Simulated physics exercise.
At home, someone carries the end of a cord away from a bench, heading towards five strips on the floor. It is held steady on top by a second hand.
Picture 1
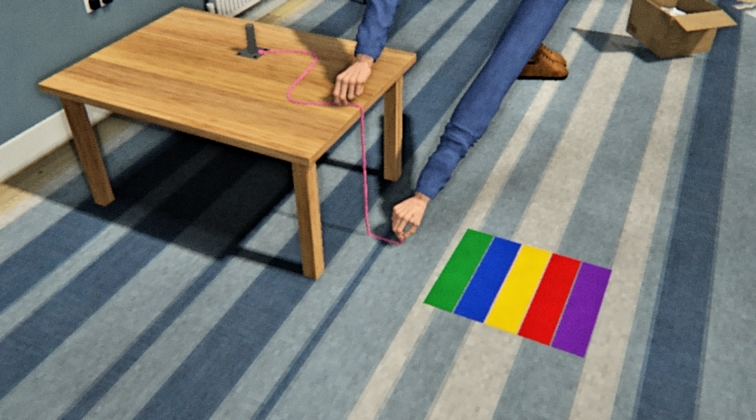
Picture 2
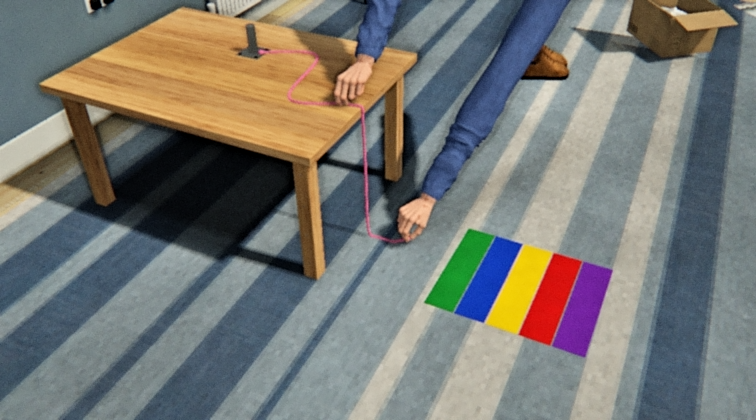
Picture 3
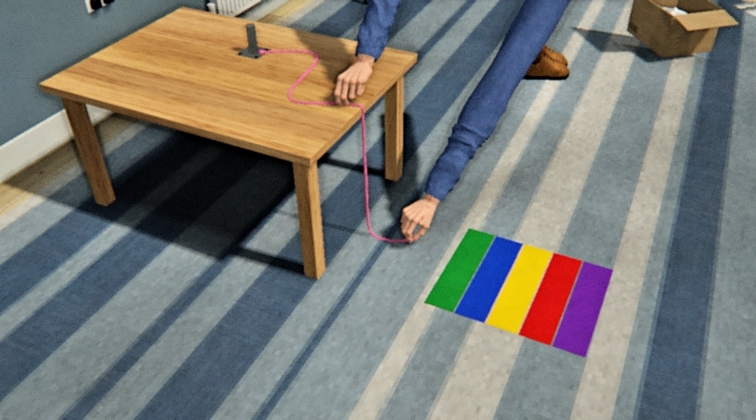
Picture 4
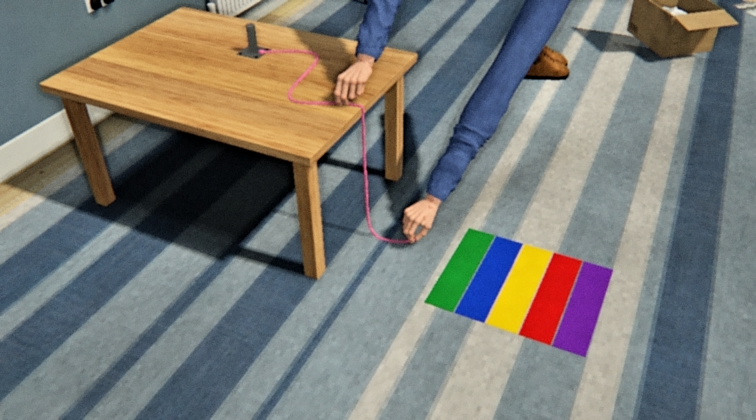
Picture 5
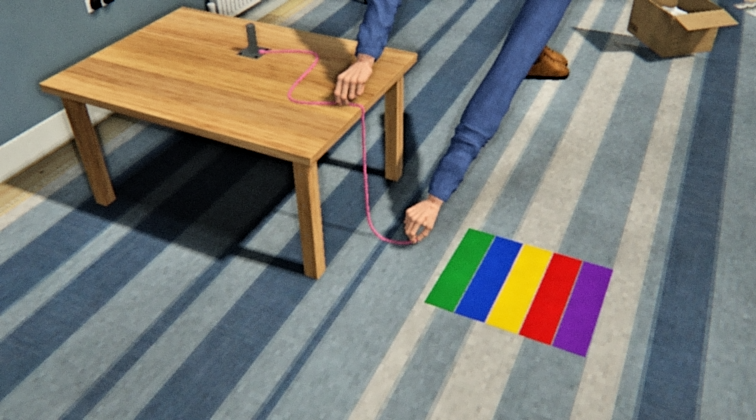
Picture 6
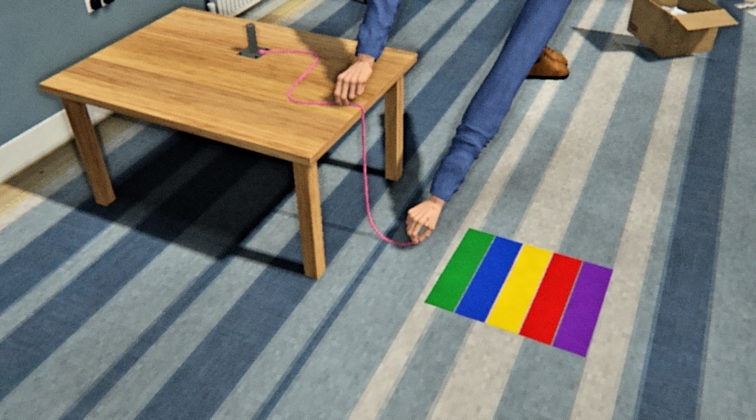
At first, one hand rests on a pink cord on a wooden table while the other holds its end near the floor, left of five coloured strips. The lower hand then edges slightly right, drawing the cord's end a little closer to the green strip, while the upper hand stays put.
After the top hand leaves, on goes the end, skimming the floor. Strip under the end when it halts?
Purple strip.
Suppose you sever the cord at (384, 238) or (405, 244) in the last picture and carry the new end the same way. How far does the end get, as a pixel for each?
Roughly (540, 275), (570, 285).
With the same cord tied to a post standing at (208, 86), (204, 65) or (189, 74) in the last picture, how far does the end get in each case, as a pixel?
(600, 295), (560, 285) and (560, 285), in that order.
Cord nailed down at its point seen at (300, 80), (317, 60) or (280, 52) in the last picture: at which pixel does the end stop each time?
Per try (px, approx.): (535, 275); (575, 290); (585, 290).
Early on, end near (534, 276); over yellow.
Midway, end near (571, 287); over red.
At the end of the slack, end near (594, 294); over purple. The purple one.
